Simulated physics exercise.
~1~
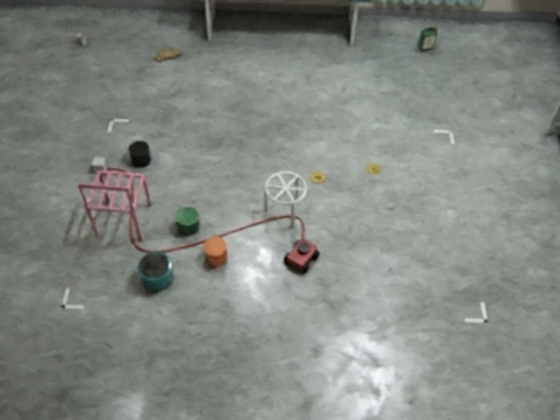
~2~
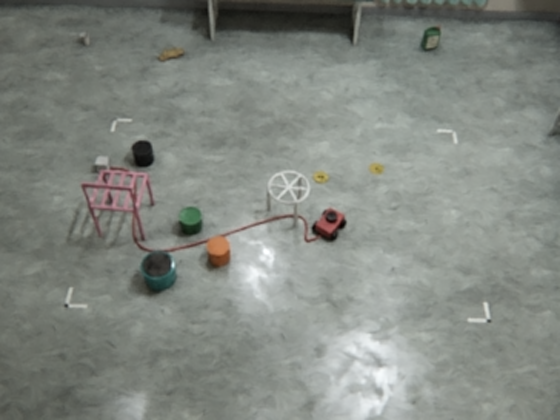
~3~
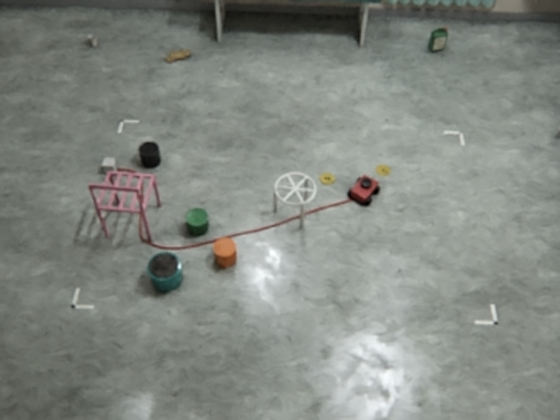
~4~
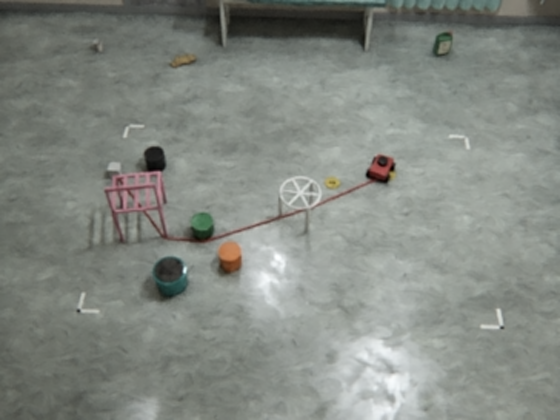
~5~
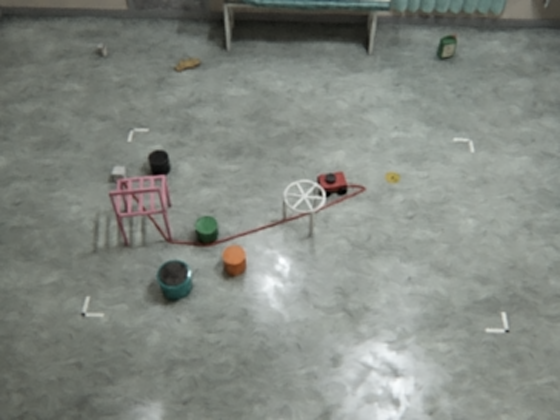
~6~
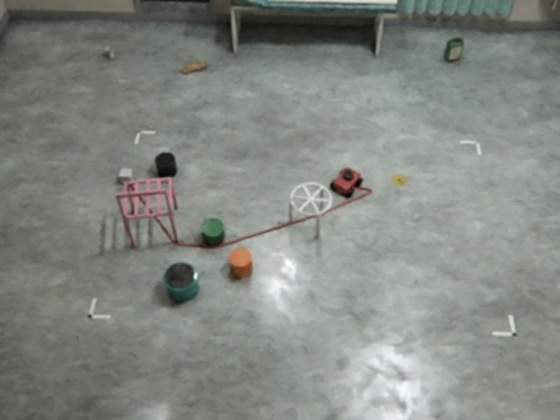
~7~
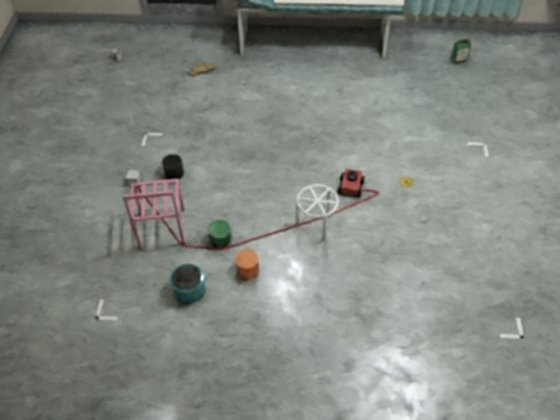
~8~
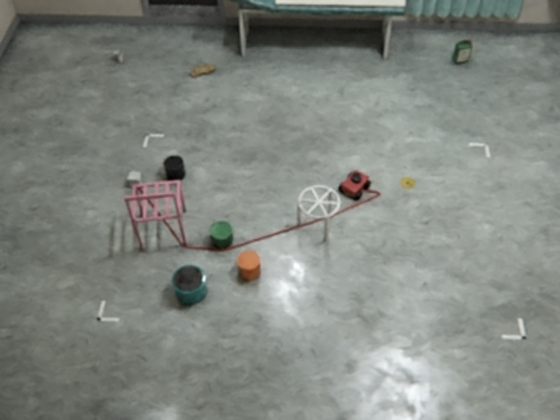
The footage shows a small red cart trailing a red lead past a white stool, tubs and a pink chair, driving up and right to the farther yellow mark as the chair shifts slightly, then moving back left and stopping near the stool, the lead still stretching to the chair.
